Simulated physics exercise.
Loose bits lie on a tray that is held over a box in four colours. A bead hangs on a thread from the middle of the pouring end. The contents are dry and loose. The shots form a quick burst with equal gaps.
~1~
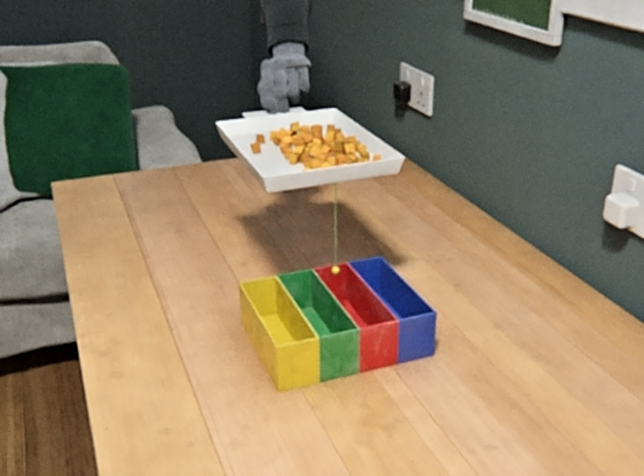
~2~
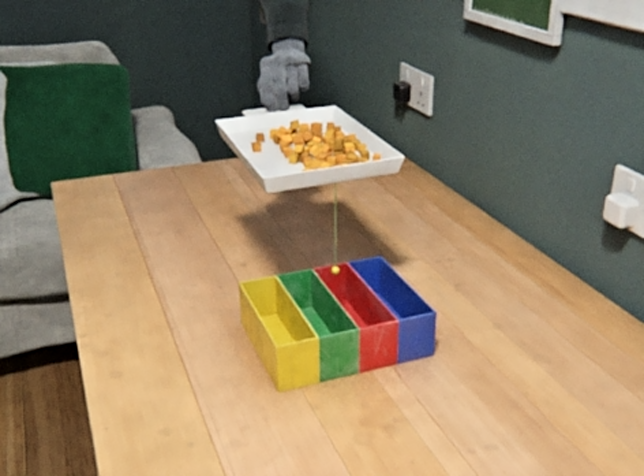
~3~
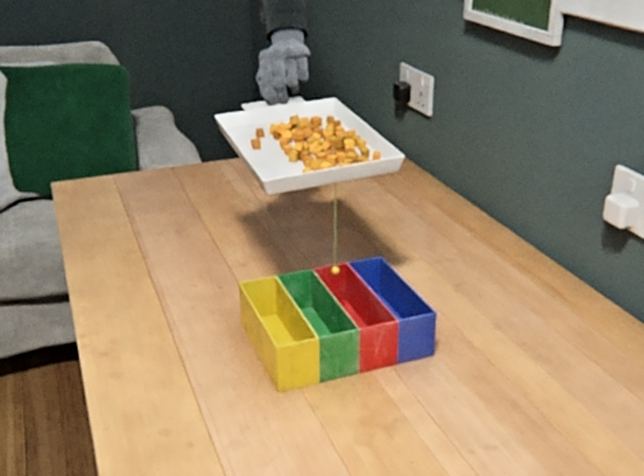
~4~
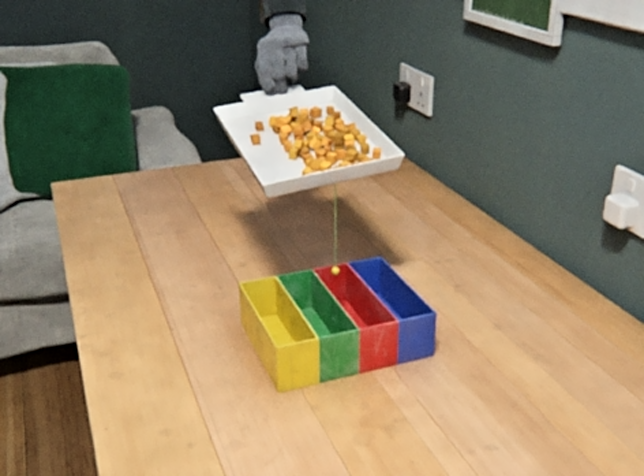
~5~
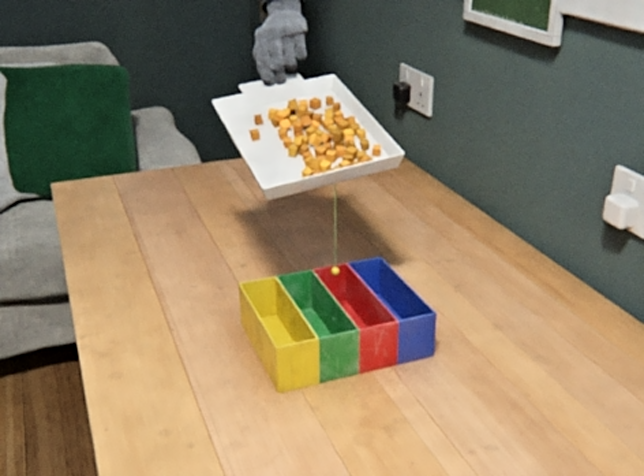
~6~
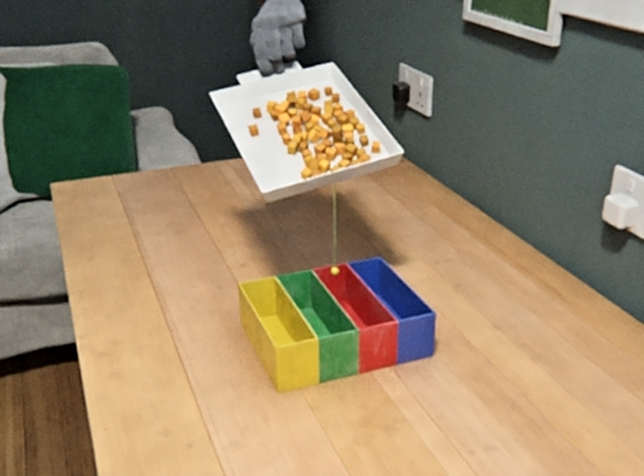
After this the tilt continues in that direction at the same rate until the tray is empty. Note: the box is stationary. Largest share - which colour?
Yellow cell.
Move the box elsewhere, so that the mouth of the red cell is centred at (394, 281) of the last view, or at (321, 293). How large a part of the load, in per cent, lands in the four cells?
First placement near 20 percent, second near 100 percent.
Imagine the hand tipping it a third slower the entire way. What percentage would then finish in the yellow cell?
Near 60 %.
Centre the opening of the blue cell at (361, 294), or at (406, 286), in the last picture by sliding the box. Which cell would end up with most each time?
In the first case it's that green cell, in the second it's that yellow cell.
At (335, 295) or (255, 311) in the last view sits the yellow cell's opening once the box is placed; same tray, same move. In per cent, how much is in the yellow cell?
First position: Some 10 %; second position: Some 30 %.
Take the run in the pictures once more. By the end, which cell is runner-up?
That would be the cell in green, just behind the top one.
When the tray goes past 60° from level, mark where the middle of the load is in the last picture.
The middle of the pieces sits at roughly (295, 157).
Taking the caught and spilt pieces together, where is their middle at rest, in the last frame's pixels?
Roughly at pixel (282, 347).
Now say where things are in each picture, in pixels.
Corners of the pouring end near (267, 175) and (398, 156), level; middle of the load near (320, 149), croutons; bead on its thread near (336, 270); yellow cell near (298, 361); green cell near (339, 351); red cell near (379, 343); blue cell near (417, 334), in the first frame.
Corners of the pouring end near (267, 176) and (398, 156), level; middle of the load near (320, 148), in the second frame.
Corners of the pouring end near (267, 178) and (398, 155), tipped barely, lowest at the left corner; middle of the load near (320, 145), in the third frame.
Corners of the pouring end near (266, 181) and (398, 153), tipped a little, lowest at the left corner; middle of the load near (320, 140), in the fourth frame.
Corners of the pouring end near (266, 185) and (398, 152), tipped a little, lowest at the left corner; middle of the load near (319, 135), in the fifth frame.
Corners of the pouring end near (266, 188) and (398, 151), tipped clearly, lowest at the left corner; middle of the load near (319, 130); yellow cell near (298, 361); green cell near (339, 352); red cell near (378, 343); blue cell near (416, 335), in the sixth frame.
Shortly afterwards, tray tipped steeply; the whole lot on the tray.
Next, tray tipped right over; the bulk on the tray; a little in the yellow cell; a little falling or outside the box.
Some moments later, tray tipped past a quarter turn; near two thirds in the yellow cell; near a quarter in the green cell; only a few in the red cell; a little falling or outside the box.
In the end, tray tipped past a quarter turn; near two thirds in the yellow cell; near a quarter in the green cell; only a few in the red cell; none at all in the blue cell; a little outside the box.
